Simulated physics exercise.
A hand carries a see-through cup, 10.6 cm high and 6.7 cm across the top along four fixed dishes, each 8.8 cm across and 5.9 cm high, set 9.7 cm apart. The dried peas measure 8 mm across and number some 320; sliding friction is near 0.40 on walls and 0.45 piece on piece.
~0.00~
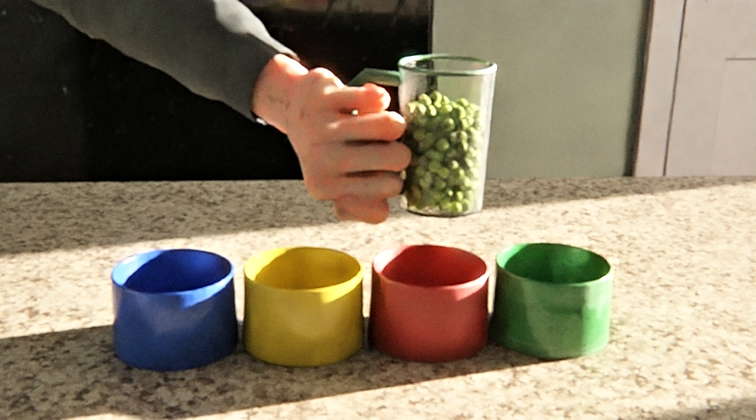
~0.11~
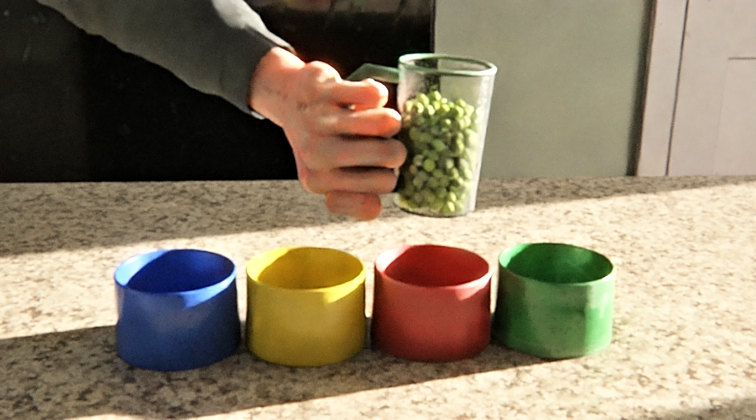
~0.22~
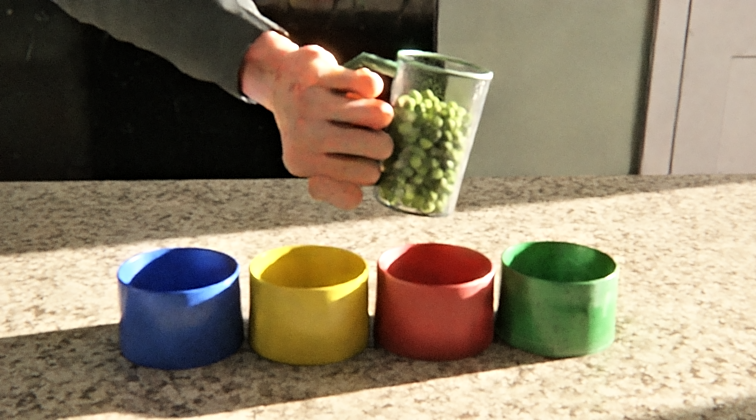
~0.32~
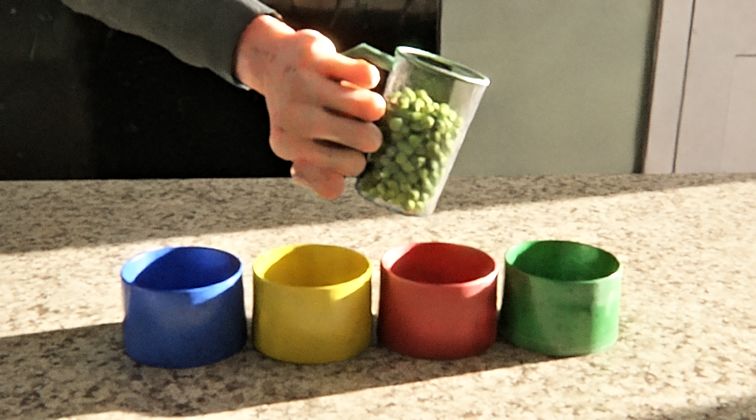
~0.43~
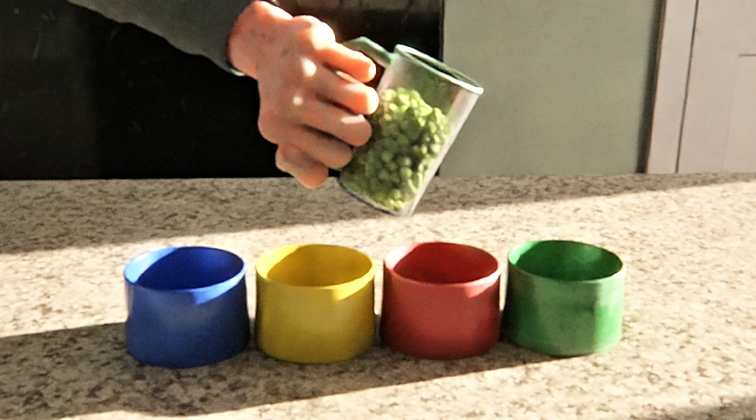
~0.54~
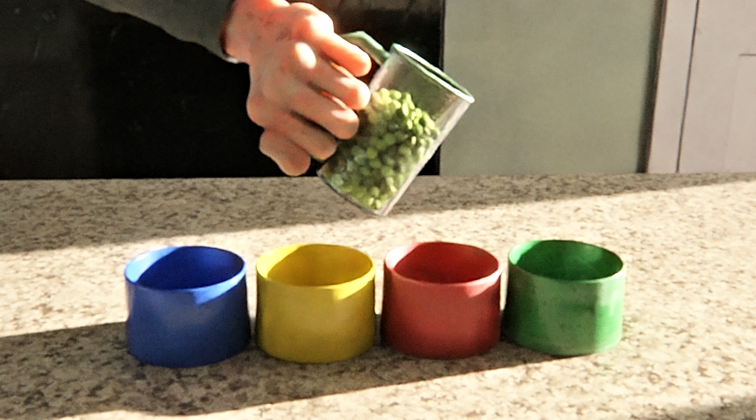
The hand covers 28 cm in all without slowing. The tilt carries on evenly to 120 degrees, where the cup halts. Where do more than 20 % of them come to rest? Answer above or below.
Red dish: Below; blue dish: Below; green dish: Below; yellow dish: Above; on the counter: Below.
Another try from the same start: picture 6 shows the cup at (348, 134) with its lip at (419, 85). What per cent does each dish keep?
Red 0; blue 100; green 0; yellow 0.
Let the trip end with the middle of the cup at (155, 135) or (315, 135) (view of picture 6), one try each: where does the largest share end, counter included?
The winner: Yellow; red.
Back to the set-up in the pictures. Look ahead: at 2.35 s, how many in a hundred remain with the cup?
About 0 per cent.
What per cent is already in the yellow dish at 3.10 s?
About 100 per cent by then.
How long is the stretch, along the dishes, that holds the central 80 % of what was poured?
Roughly 5 cm.
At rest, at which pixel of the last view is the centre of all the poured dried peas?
At about (312, 304).
After 1.63 s, tilt 108 degrees; cup holds 85 %, yellow 10 %.
Then, at 2.35 s, tilt 120 degrees; cup holds 0 %, yellow 100 %.
After 3.10 s, tilt 120 degrees; cup holds 0 %, yellow 100 %.
At rest (3.4 s), red 0 %, blue 0 %, green 0 %, yellow 100 %, counter 0 %.
